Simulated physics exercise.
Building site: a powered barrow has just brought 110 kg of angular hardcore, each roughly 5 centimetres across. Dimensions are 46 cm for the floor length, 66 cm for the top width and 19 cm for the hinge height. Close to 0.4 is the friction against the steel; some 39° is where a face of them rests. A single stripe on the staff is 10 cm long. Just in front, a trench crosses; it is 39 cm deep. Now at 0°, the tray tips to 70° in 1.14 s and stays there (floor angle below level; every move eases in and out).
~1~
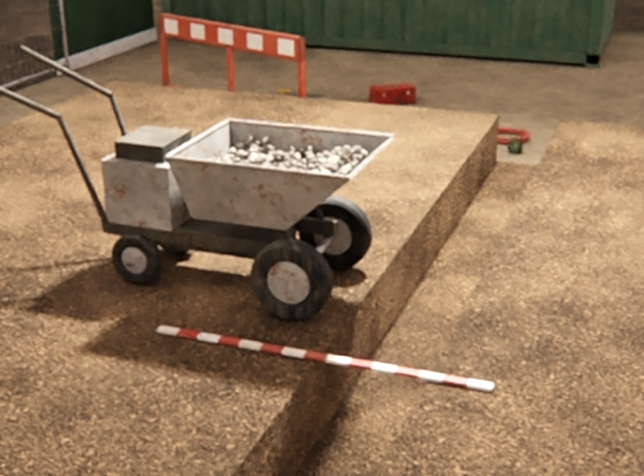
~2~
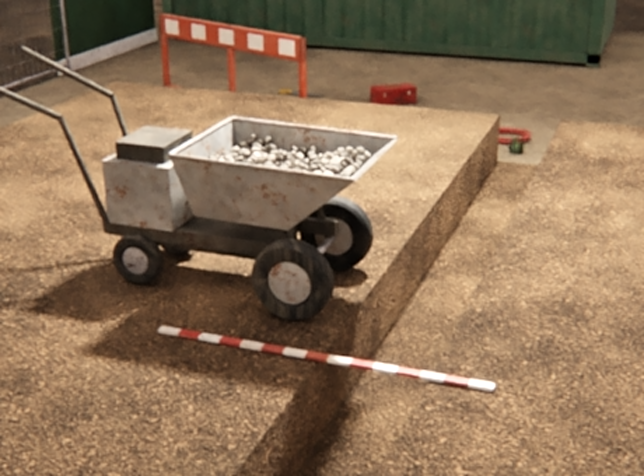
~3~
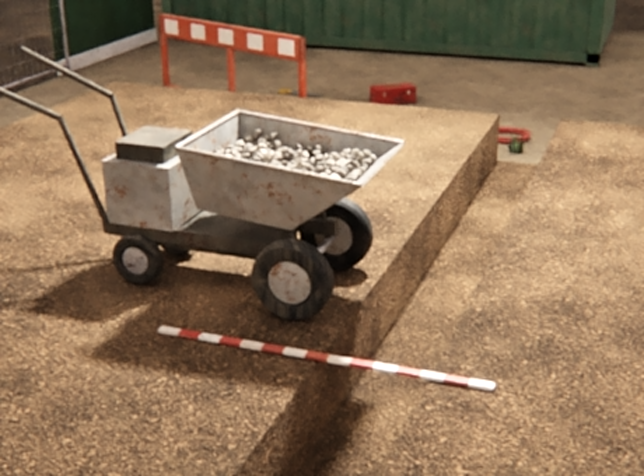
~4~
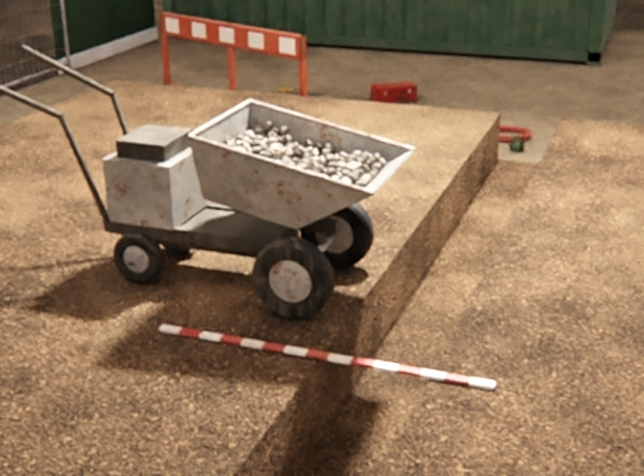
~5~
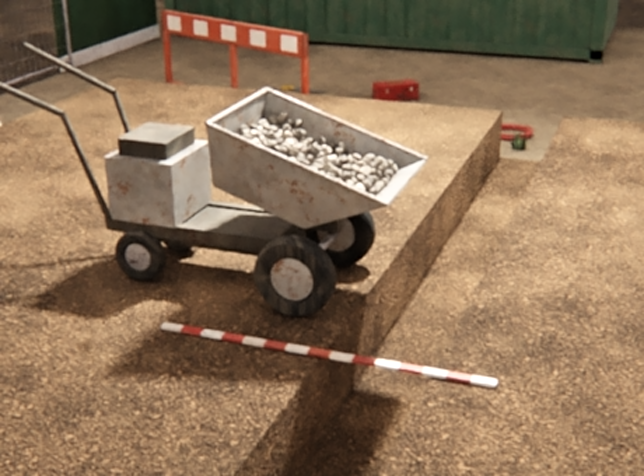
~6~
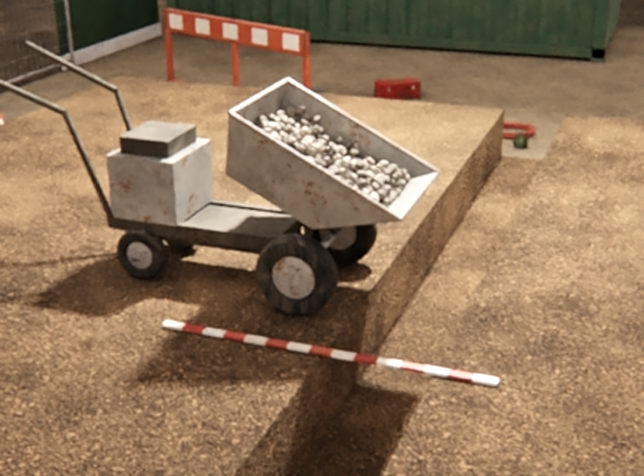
The tray of a powered barrow, loaded with pale stones, tilts steadily forward to the right, its rear end rising and its lip lowering beside a trench edge, while the wheeled base and the red-and-white staff stay in place.
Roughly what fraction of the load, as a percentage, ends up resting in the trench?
Roughly 64 per cent of the load.
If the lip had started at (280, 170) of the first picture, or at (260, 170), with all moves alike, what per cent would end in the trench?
Close to 100 percent in the first case, 100 percent in the second.
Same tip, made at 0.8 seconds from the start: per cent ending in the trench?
55 per cent.
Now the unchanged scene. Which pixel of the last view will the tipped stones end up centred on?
Somewhere around (452, 359) in the last picture.
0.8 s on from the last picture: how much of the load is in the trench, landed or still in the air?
20 per cent, give or take.
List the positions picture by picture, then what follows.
In the first frame, lip at (350, 178), floor tilted 0°, highest stones at (341, 156).
In the second frame, the tray is at 1°, its lip at (354, 180); the top of the load is at (343, 158).
In the third frame, lip at (361, 186), floor tilted 5°, highest stones at (254, 145).
In the fourth frame, the tray is at 11°, its lip at (373, 194); the top of the load is at (258, 137).
In the fifth frame, the tray is at 18°, its lip at (387, 205); the top of the load is at (268, 127).
In the sixth frame, the tray is at 27°, its lip at (401, 220); the top of the load is at (281, 119).
Then, 0.4 s after the last picture the floor is at 59°, 100 % in the tray; the foremost stones are at (434, 248).
Then, 0.8 s after the last picture the floor is at 70°, 70 % in the tray, 19 % in the trench, 12 % past the trench; the foremost stones are at (501, 312).
Then, 1.1 s after the last picture the floor is at 70°, 26 % in the tray, 37 % in the trench, 37 % past the trench; the foremost stones are at (582, 334).
Then, 3.1 s after the last picture the floor is at 70°, 0 % in the tray, 64 % in the trench, 36 % past the trench; the foremost stones are at (599, 331).
